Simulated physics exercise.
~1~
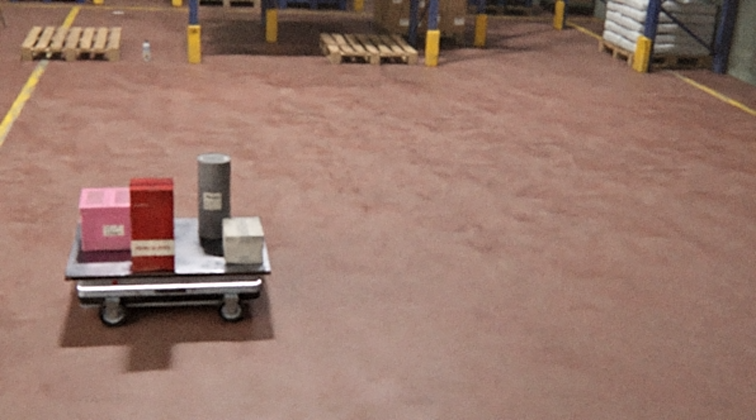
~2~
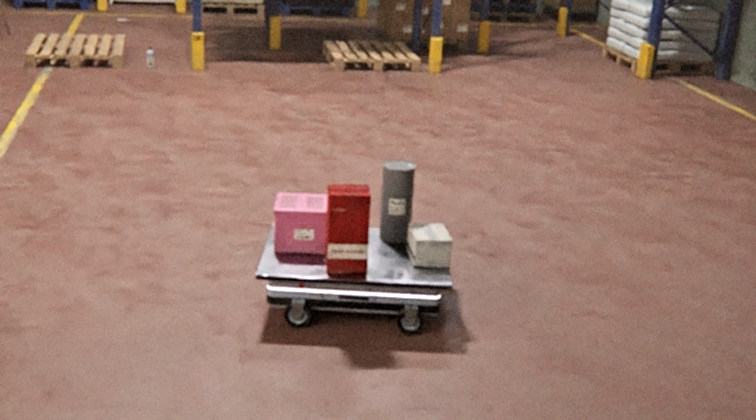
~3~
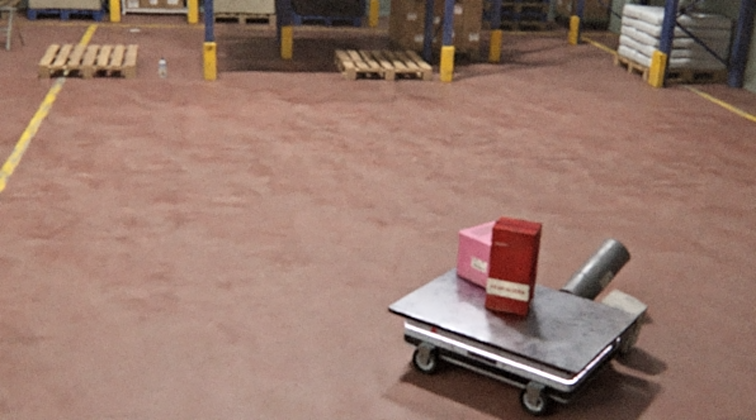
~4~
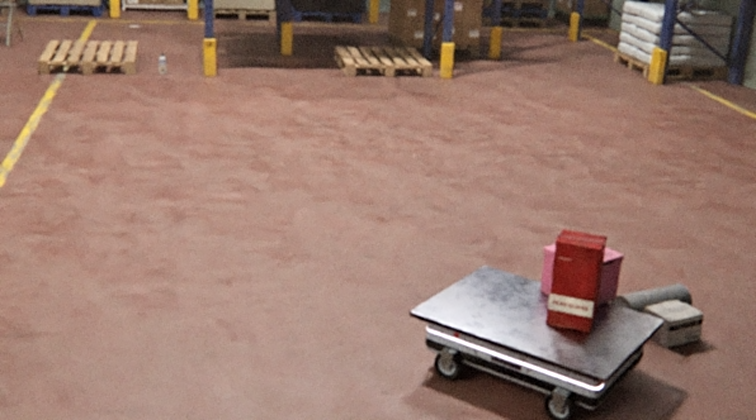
To begin with, a flat cart stands at the left of a warehouse floor, carrying a pink tote, an upright red box, a tall grey canister and a small white box. The cart rolls to the right with all four things still aboard. It then turns, its deck swinging to an angle, and the canister tips over at the right edge while the white box leaves the deck. The red box and pink tote slide across toward that edge. Finally, the canister lies on its side on the floor beside the white box, while the red box stays upright on the cart near the tote.
